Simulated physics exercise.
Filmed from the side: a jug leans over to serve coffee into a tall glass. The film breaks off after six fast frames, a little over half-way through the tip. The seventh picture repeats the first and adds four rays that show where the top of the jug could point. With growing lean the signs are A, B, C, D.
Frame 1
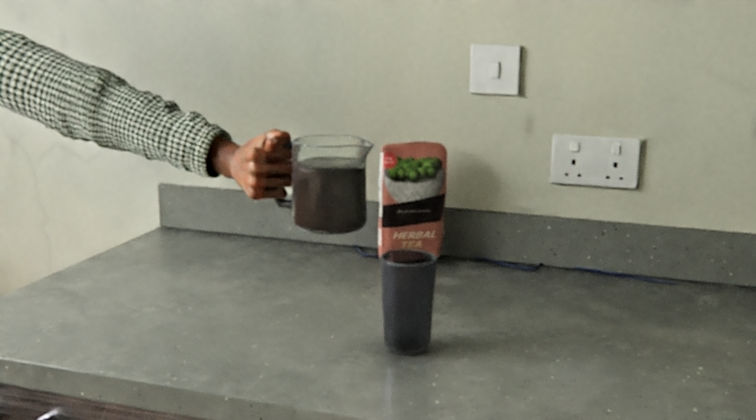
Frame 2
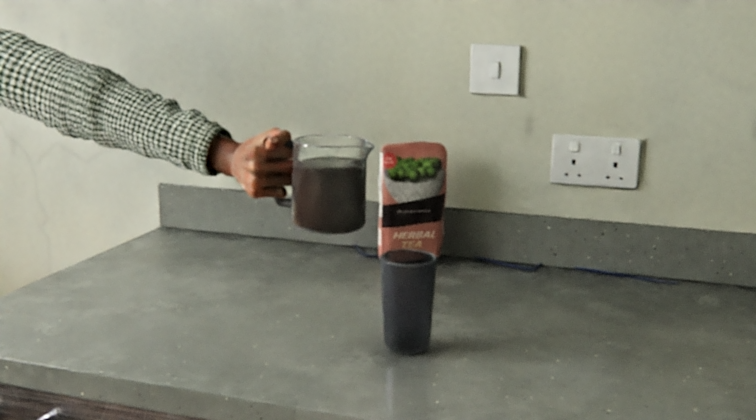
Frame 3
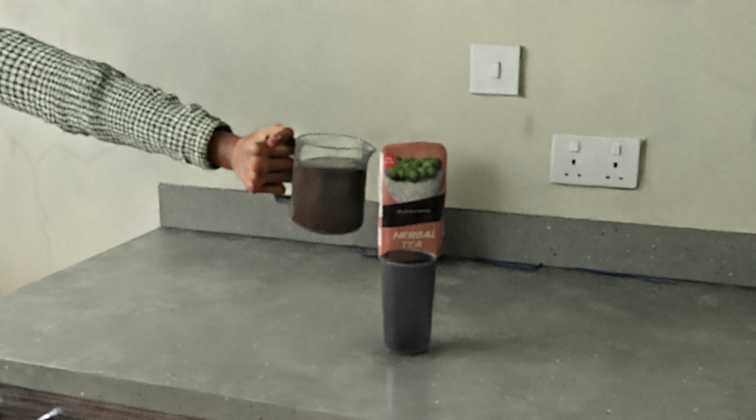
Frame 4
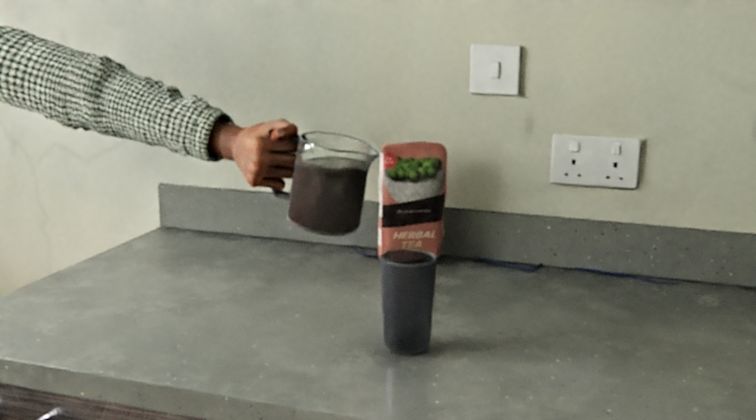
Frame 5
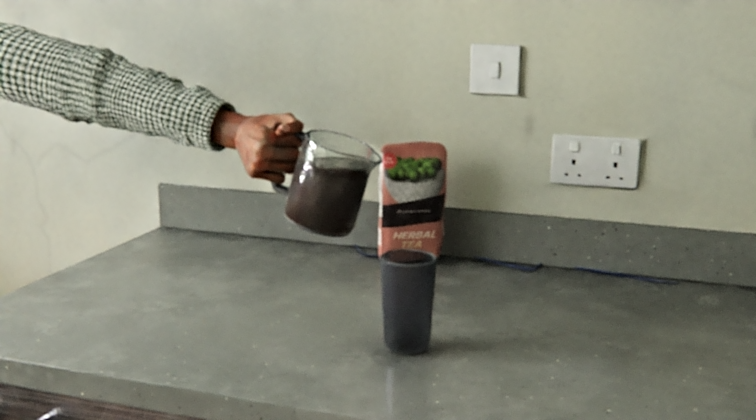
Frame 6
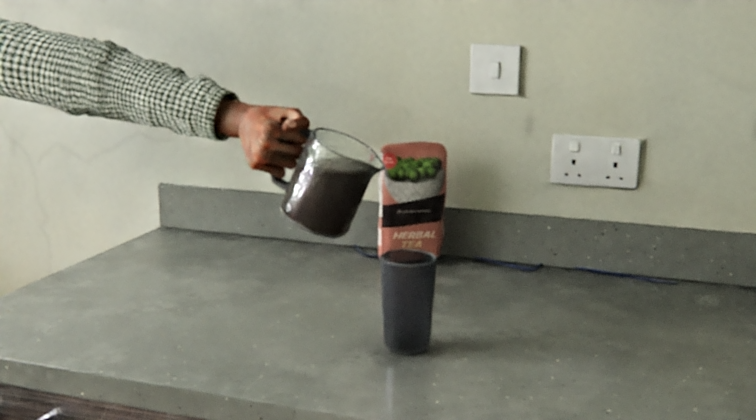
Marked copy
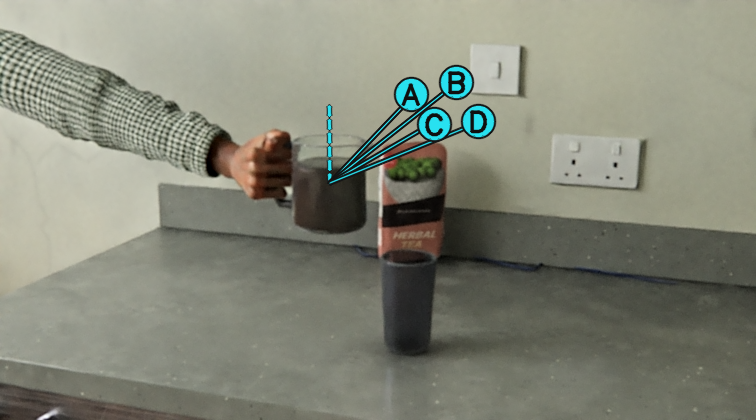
A hand holds a jug of coffee upright, then tilts it rightward beside a tall glass.
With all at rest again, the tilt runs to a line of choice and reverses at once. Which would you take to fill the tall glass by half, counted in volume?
I would pick mark D.
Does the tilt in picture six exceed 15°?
Yes.
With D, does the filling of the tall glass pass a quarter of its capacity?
Yes.
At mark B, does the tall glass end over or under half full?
Under half.
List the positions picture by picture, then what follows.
In the first picture, upright, lip at (372, 146); rim of the tall glass round (408, 257); nothing has left yet.
In the second picture, upright, lip at (372, 147); nothing has left yet.
In the third picture, tipped about 5°, lip at (375, 150); nothing has left yet.
In the fourth picture, tipped about 10°, lip at (378, 155); nothing has left yet.
In the fifth picture, tipped about 17°, lip at (381, 161); nothing has left yet.
In the sixth picture, tipped about 24°, lip at (383, 168); nothing has left yet.
In cyan, A at (401, 108); B at (443, 93); C at (418, 131); D at (463, 128).
For mark A, the tall glass ends with about 13 % of what it can hold.
For mark B, the tall glass ends with about 24 % of what it can hold.
For mark C, the tall glass ends with about 38 % of what it can hold.
For mark D, the tall glass ends with about 53 % of what it can hold.
